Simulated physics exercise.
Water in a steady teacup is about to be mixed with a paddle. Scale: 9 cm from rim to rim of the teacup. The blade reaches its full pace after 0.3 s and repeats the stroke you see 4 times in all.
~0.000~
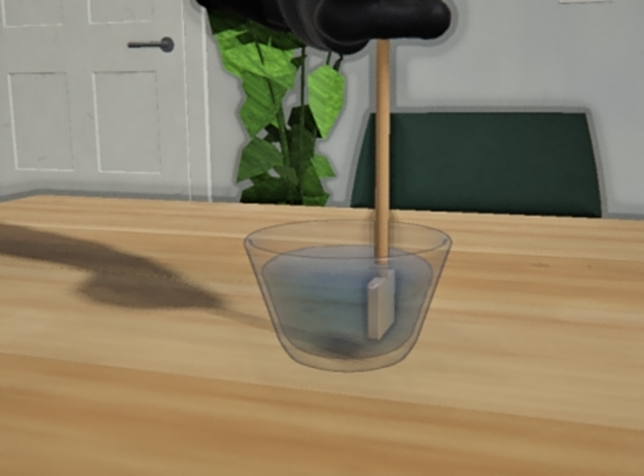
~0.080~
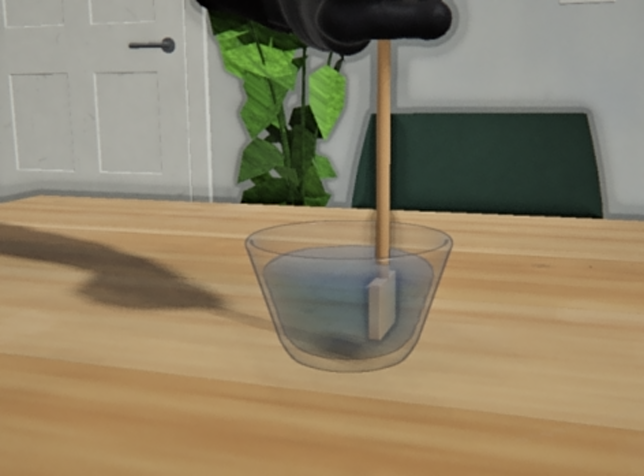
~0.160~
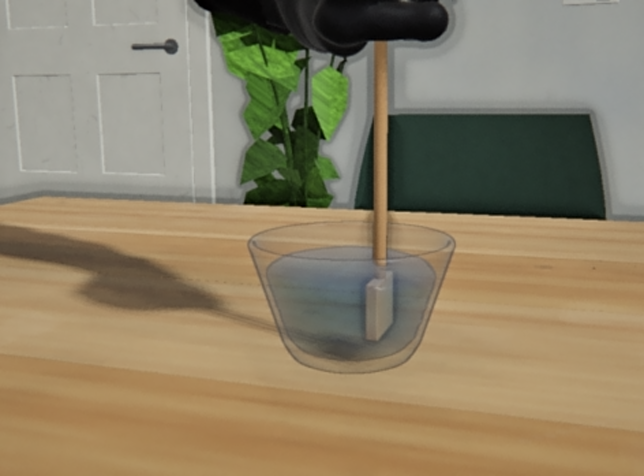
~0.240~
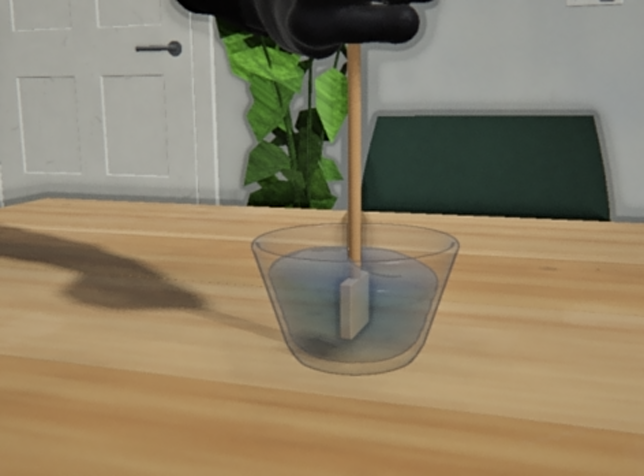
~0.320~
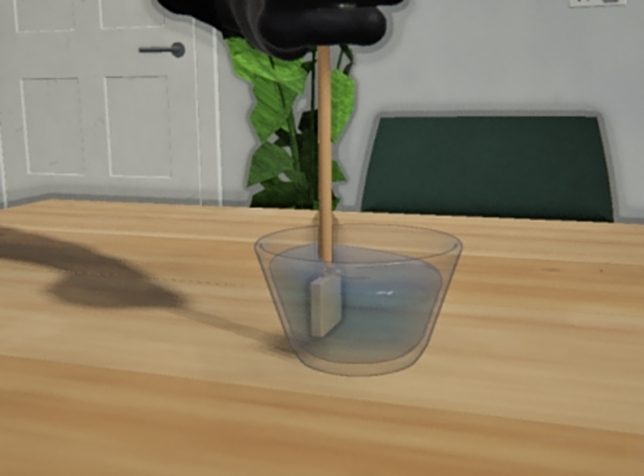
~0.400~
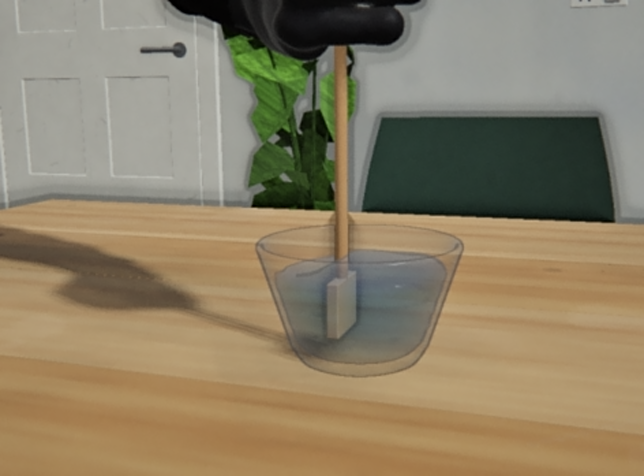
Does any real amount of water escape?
This teacup loses some.
After 0.76 s 0 ml is over the rim.
After 1.12 s 1 ml is over the rim.
After 1.48 s 5 ml is over the rim.
After 1.84 s 9 ml is over the rim.
In the end 9 ml is over the rim.
